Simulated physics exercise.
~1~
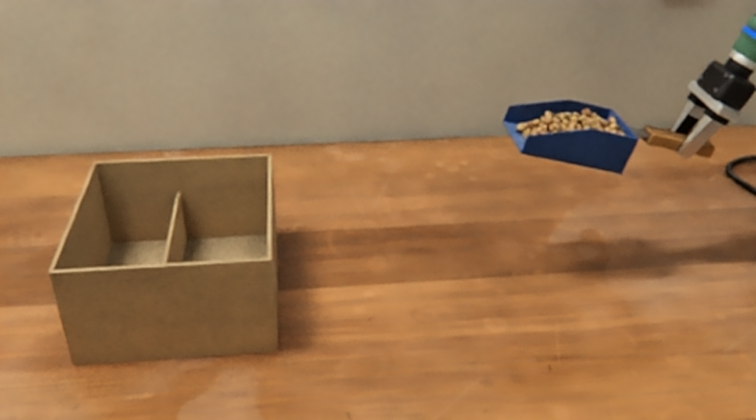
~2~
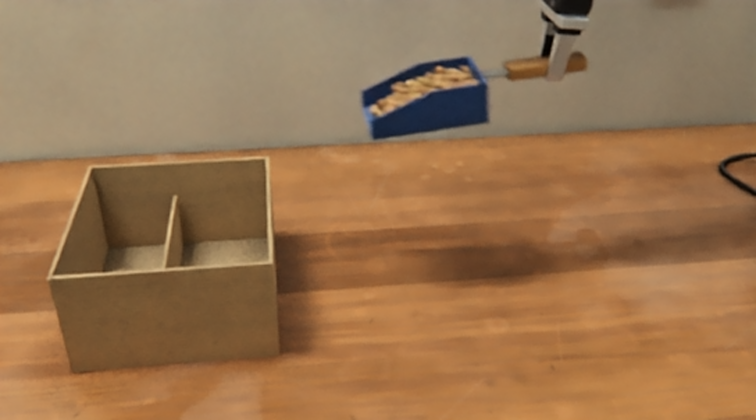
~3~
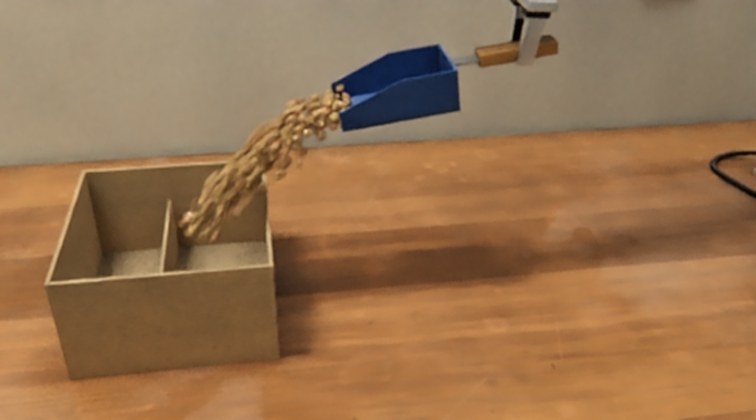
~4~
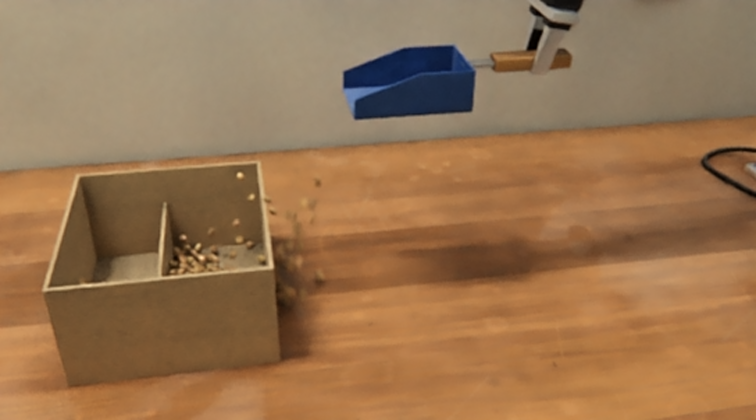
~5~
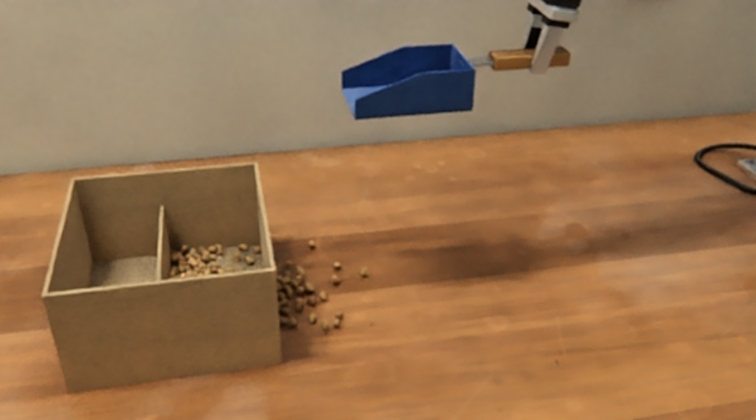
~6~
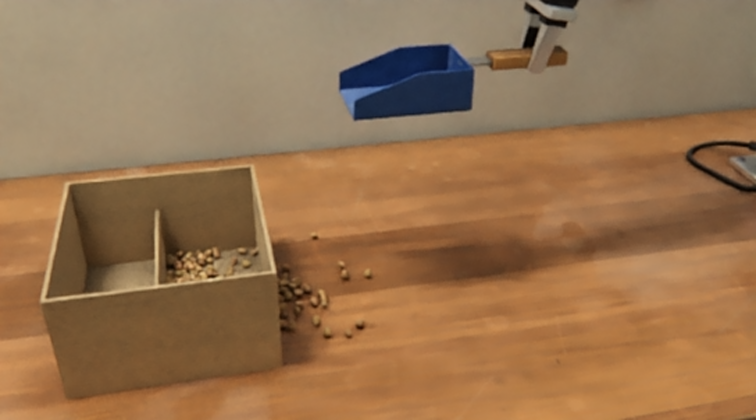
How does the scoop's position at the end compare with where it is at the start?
It starts over the right side of the table, well away from the box, and ends farther left and a little higher in view, closer to the box.
